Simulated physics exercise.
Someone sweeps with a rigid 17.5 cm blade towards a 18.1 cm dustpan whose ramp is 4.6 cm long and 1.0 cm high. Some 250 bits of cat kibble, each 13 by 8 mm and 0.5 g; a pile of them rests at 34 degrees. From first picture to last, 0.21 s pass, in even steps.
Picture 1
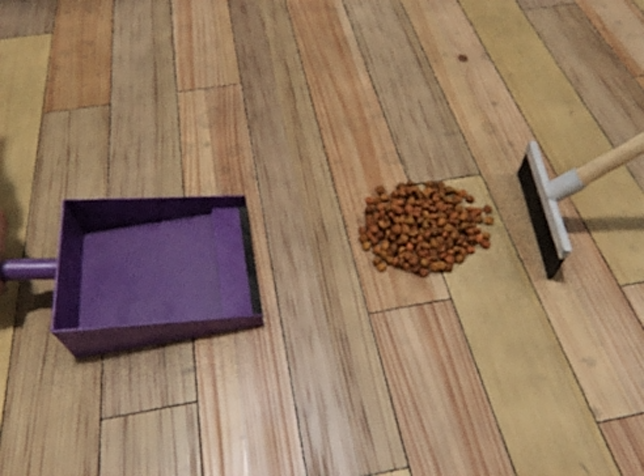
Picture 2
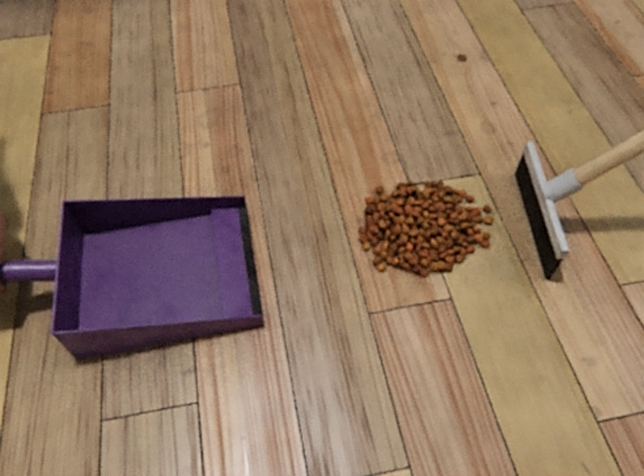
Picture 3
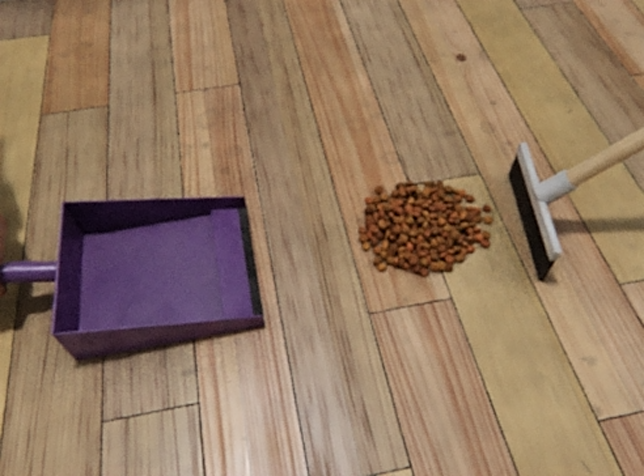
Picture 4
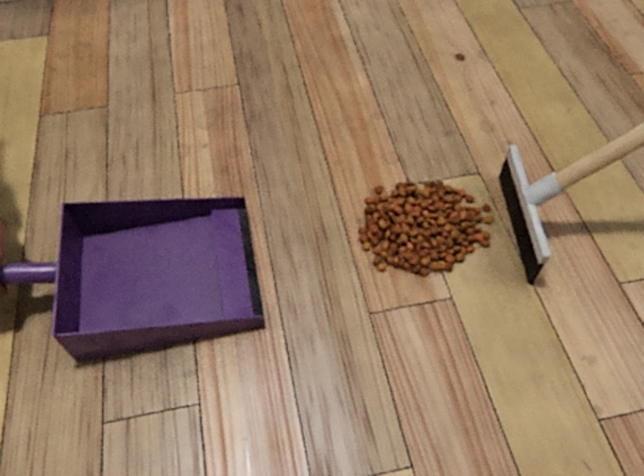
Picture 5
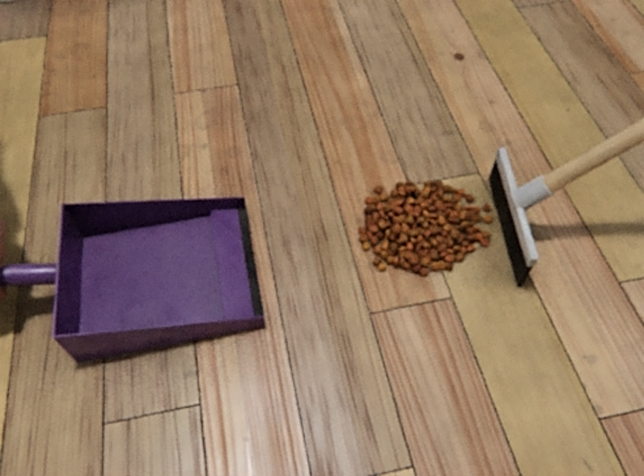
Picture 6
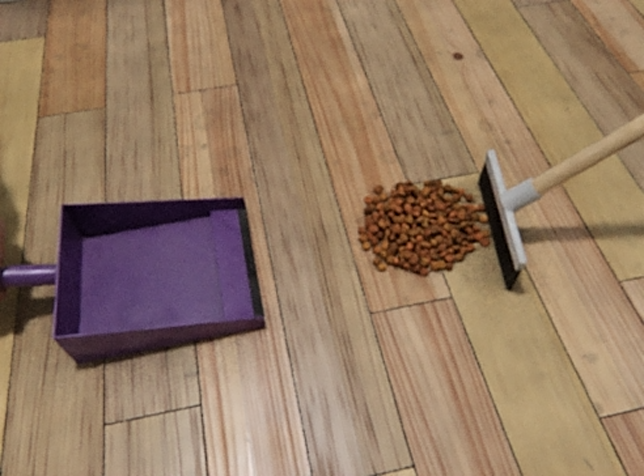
On a wood-plank floor, a purple dustpan lies at left with its open edge facing a small heap of brown kibble, while a squeegee-like blade on a pale wooden handle stands at right. The blade slides slowly left until it meets the heap's right edge, barely disturbing the pieces.
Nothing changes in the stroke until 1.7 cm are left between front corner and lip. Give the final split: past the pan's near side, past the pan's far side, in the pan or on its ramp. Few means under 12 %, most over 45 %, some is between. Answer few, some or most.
Past the pan's near side: Few; past the pan's far side: Few; in the pan or on its ramp: Some.
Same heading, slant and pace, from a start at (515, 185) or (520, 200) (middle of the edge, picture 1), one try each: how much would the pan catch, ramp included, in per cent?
About 35 and 30 per cent.
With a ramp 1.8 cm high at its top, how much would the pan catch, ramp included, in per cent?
Then about 15 per cent.
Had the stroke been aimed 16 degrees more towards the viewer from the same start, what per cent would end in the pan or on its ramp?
It would be near 0 per cent.
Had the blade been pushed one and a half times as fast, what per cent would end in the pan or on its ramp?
Then about 20 per cent.
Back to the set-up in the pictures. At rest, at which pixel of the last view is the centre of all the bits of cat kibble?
At about (268, 254).
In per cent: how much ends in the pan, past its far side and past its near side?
Near side 5, far side 5, pan 20.
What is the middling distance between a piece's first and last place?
Roughly 20 cm.
Then, 0.37 s after the last picture, middle of the blade 18 cm from the lip; 0 % over the lip, far side 5 %, near side 0 %.
Then, 0.62 s after the last picture, middle of the blade 9 cm from the lip; 0 % over the lip, far side 5 %, near side 5 %.
Then, 0.98 s after the last picture, middle of the blade 3 cm from the lip; 20 % over the lip, far side 5 %, near side 5 %.
In the end, near side 5 %, far side 5 %, pan 20 %, in front of the lip or behind the blade 70 %.
